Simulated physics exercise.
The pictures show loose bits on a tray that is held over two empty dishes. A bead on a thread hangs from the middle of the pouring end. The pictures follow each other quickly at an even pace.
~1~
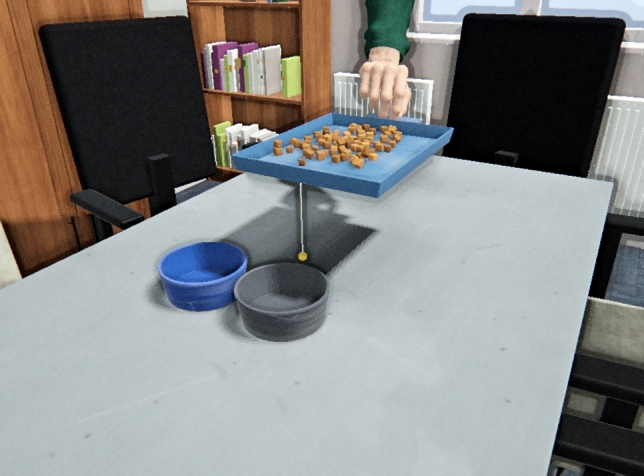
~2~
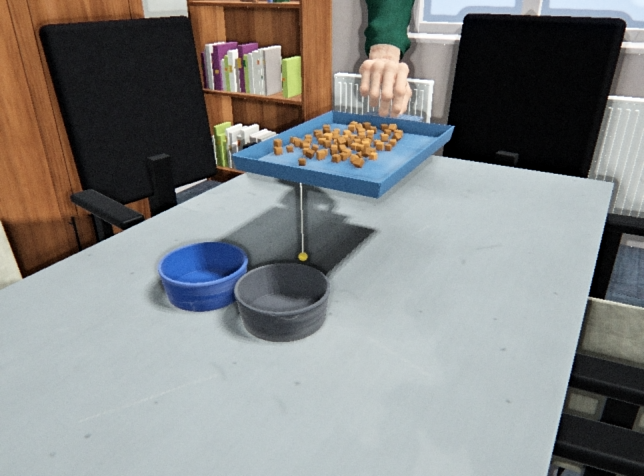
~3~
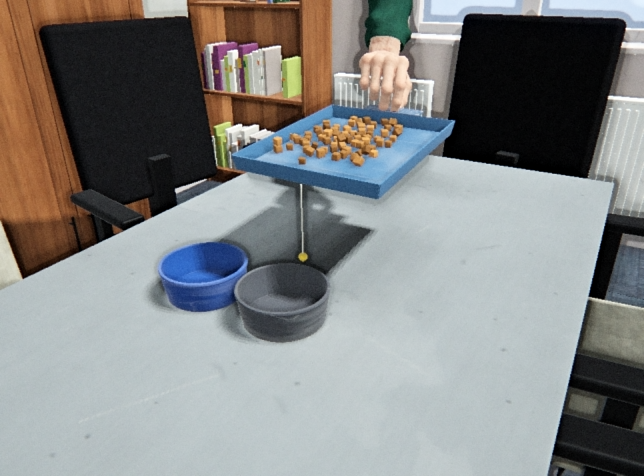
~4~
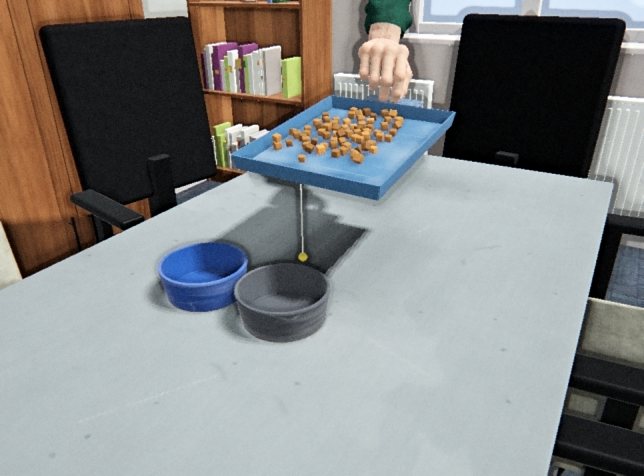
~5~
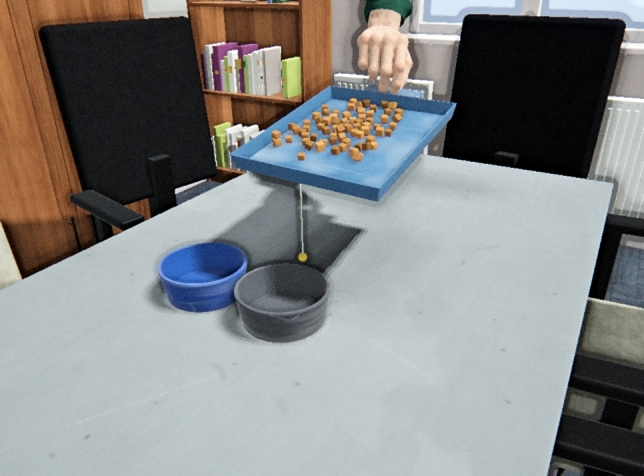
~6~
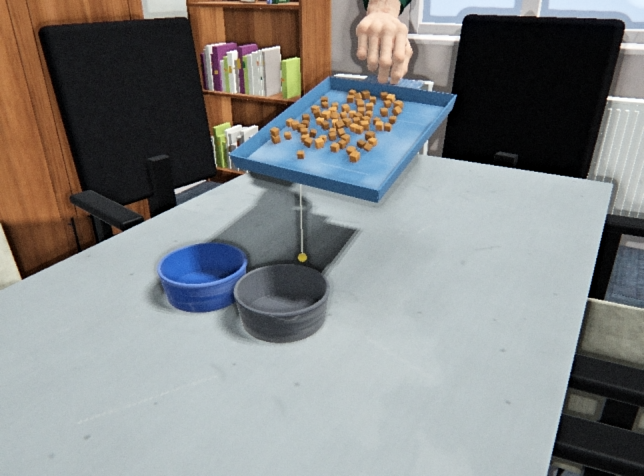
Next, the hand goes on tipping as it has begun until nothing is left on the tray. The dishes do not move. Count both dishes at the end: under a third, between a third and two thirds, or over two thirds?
Together they catch between a third and two thirds.
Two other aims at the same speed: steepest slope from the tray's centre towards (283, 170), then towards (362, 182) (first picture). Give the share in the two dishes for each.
The first gives 60 %, the second 10 %.
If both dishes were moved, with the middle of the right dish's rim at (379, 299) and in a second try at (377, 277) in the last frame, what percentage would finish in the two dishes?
In turn 70 and 10 in a hundred.
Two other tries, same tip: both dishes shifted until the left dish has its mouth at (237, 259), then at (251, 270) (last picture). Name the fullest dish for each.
One: The right dish. Two: The dish on the right.
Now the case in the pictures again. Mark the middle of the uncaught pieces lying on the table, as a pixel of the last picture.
Around (331, 374).
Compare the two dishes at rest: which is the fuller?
That is the right one.
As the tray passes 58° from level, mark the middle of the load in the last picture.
Roughly at (317, 168).
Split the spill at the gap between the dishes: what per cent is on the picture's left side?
Close to 20 per cent.
Just after the last frame, tray tipped steeply; almost all on the tray; just a few in the right dish; just a few outside both; about a tenth in the air.
A moment on, tray tipped right over; the larger part on the tray; about a tenth in the right dish; about a tenth outside both; just a few in the air.
Further on, tray tipped past a quarter turn; roughly half in the right dish; roughly half outside both.
When it is over, tray tipped past a quarter turn; roughly half in the right dish; not one in the left dish; roughly half outside both.
